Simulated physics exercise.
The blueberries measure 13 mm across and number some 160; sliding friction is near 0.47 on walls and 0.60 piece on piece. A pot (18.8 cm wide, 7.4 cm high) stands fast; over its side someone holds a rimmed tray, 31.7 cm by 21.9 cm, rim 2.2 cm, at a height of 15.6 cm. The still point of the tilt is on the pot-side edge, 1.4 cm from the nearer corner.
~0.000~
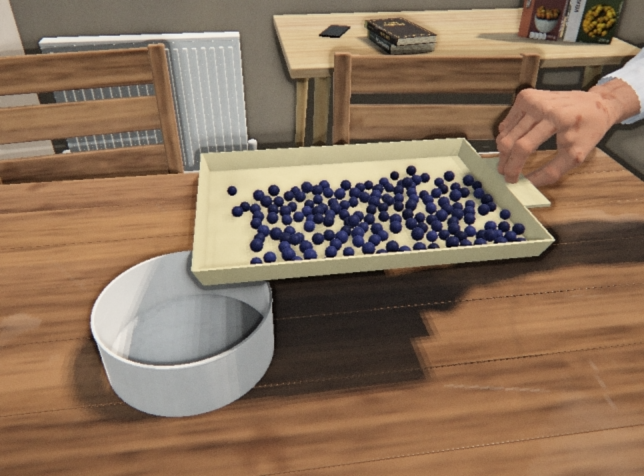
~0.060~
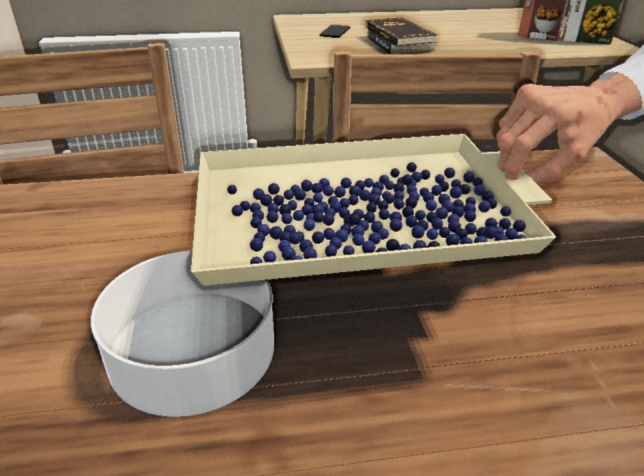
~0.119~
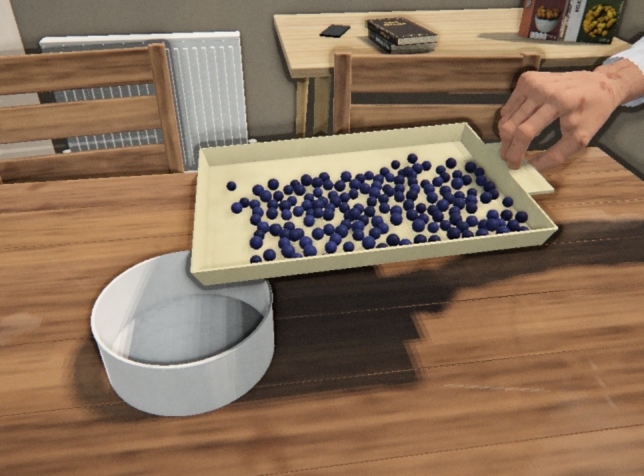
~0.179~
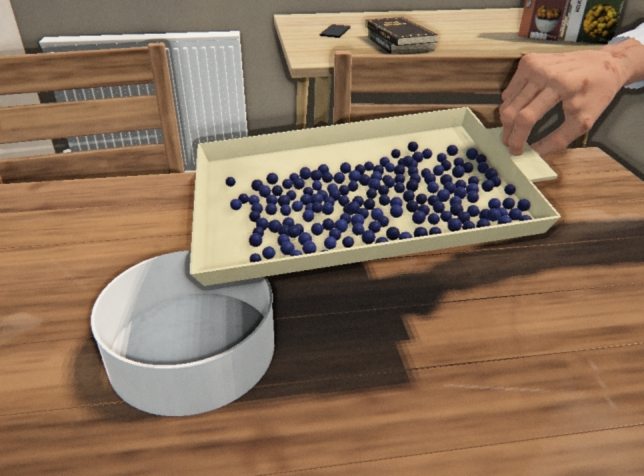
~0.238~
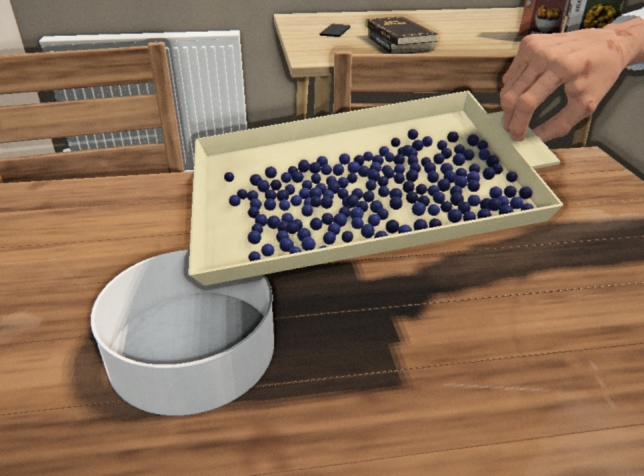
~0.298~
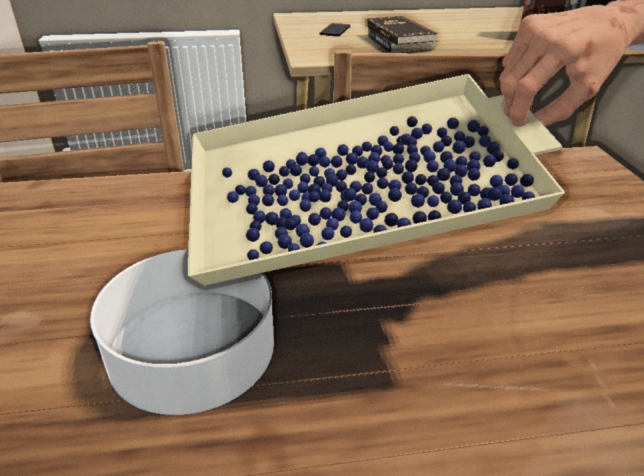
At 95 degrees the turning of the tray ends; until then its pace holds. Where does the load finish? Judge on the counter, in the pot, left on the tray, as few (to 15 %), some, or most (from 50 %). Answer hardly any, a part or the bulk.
Counter the bulk, pot a part, tray hardly any.
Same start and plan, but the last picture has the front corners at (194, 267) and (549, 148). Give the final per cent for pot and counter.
Pot 80, counter 20.
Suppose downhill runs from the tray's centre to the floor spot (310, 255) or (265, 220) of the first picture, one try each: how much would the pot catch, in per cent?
About 0 and 80 per cent.
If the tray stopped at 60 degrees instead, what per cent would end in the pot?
In that case some 5 per cent.
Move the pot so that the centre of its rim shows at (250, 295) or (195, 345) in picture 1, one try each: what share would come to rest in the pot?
Some 0 and 95 per cent.
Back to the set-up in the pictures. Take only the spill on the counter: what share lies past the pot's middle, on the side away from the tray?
Some 80 per cent.
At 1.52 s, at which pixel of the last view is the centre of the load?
Around (206, 204).
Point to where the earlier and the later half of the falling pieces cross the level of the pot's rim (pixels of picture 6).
At about (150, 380), then at (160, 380).
Then, at 1.03 s, tilt 51 degrees; the tray holds 100 %, the pot 0 %.
Then, at 1.52 s, tilt 77 degrees; the tray holds 90 %, the pot 0 %.
Then, at 2.07 s, tilt 95 degrees; the tray holds 0 %, the pot 30 %.
By 2.7 s all is still; counter 70 %, pot 30 %, tray 0 %.
